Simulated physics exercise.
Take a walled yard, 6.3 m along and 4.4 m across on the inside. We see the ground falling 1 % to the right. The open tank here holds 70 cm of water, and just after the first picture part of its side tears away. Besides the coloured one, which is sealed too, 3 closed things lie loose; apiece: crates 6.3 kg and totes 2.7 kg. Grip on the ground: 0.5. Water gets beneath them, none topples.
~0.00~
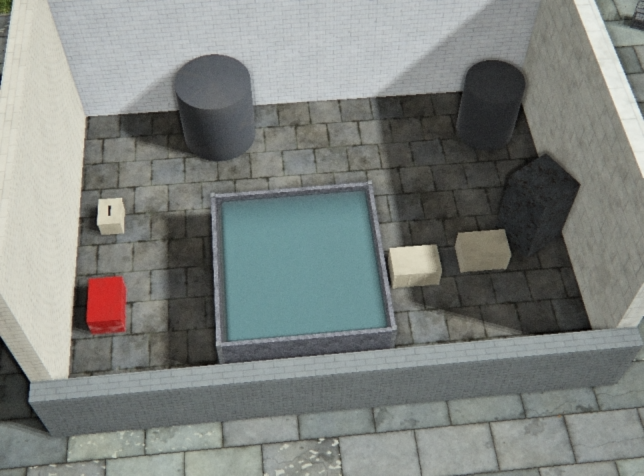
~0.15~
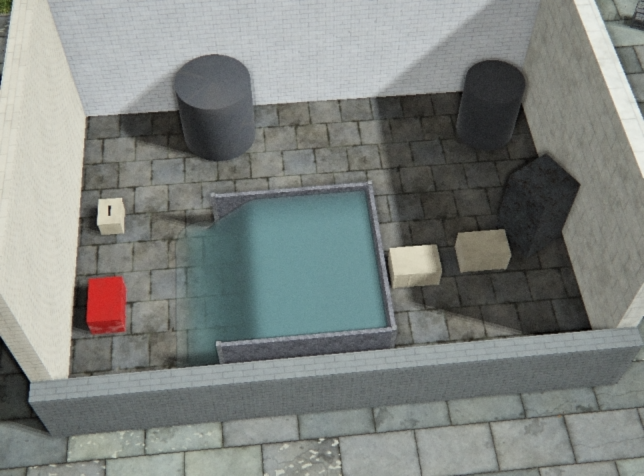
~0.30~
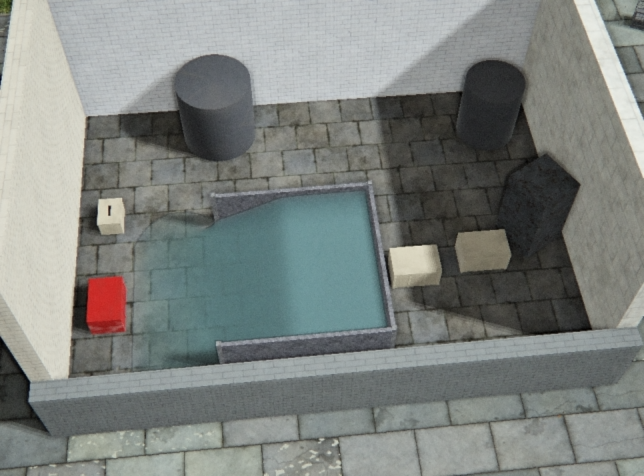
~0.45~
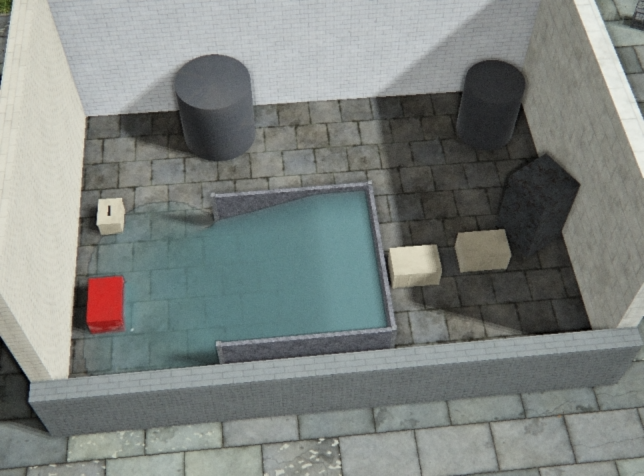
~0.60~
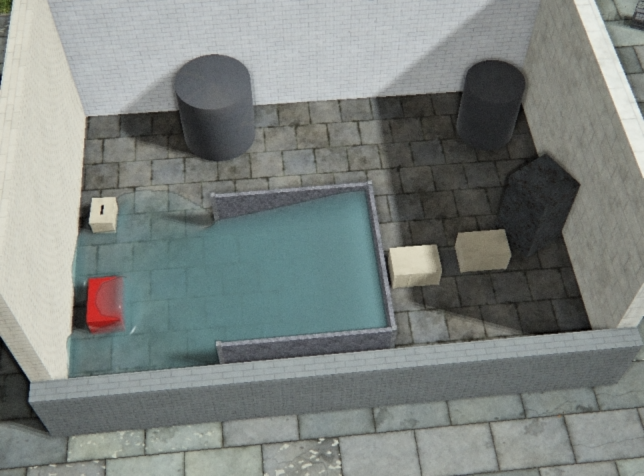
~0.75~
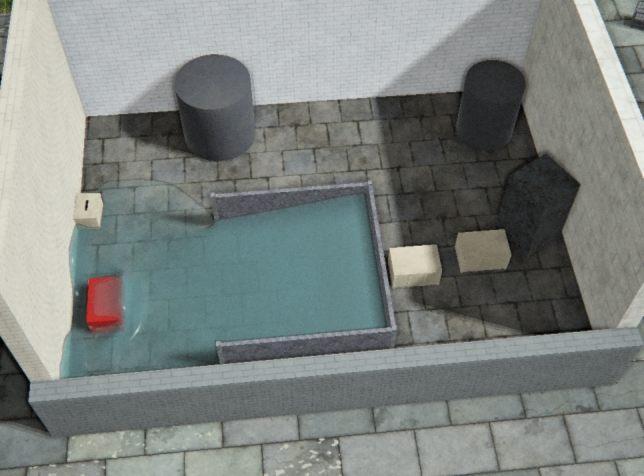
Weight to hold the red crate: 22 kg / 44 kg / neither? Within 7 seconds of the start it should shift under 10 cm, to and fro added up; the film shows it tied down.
Neither.
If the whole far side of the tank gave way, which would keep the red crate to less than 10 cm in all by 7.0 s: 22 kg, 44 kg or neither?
That way round, only the bigger mass holds.
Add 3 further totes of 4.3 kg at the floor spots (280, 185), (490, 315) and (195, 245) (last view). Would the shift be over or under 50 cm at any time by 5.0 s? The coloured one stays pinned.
Results, in sequence: Exceeded / not exceeded / exceeded.
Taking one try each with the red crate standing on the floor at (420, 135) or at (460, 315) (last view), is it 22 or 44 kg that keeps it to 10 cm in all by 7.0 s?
In that order: It takes the larger; the smaller is enough.
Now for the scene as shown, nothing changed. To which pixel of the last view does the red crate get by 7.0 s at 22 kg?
Near (161, 202).
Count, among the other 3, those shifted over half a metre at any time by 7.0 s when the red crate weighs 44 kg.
The tally stands at 1.
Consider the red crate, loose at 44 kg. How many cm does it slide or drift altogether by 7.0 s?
It covers some 400 cm altogether.
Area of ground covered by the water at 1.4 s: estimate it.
Close to 10.0 m2, I'd say.
After 1.4 s the red crate would be 17 cm from its start with 22 kg and 15 cm from its start with 44 kg; 48 cm of water round it then.
After 3.1 s the red crate would be 109 cm from its start with 22 kg and 143 cm from its start with 44 kg; 19 cm of water round it then.
After 4.9 s the red crate would be 173 cm from its start with 22 kg and 183 cm from its start with 44 kg; 21 cm of water round it then.
After 7.0 s the red crate would be 151 cm from its start with 22 kg and 257 cm from its start with 44 kg; 8 cm of water round it then.
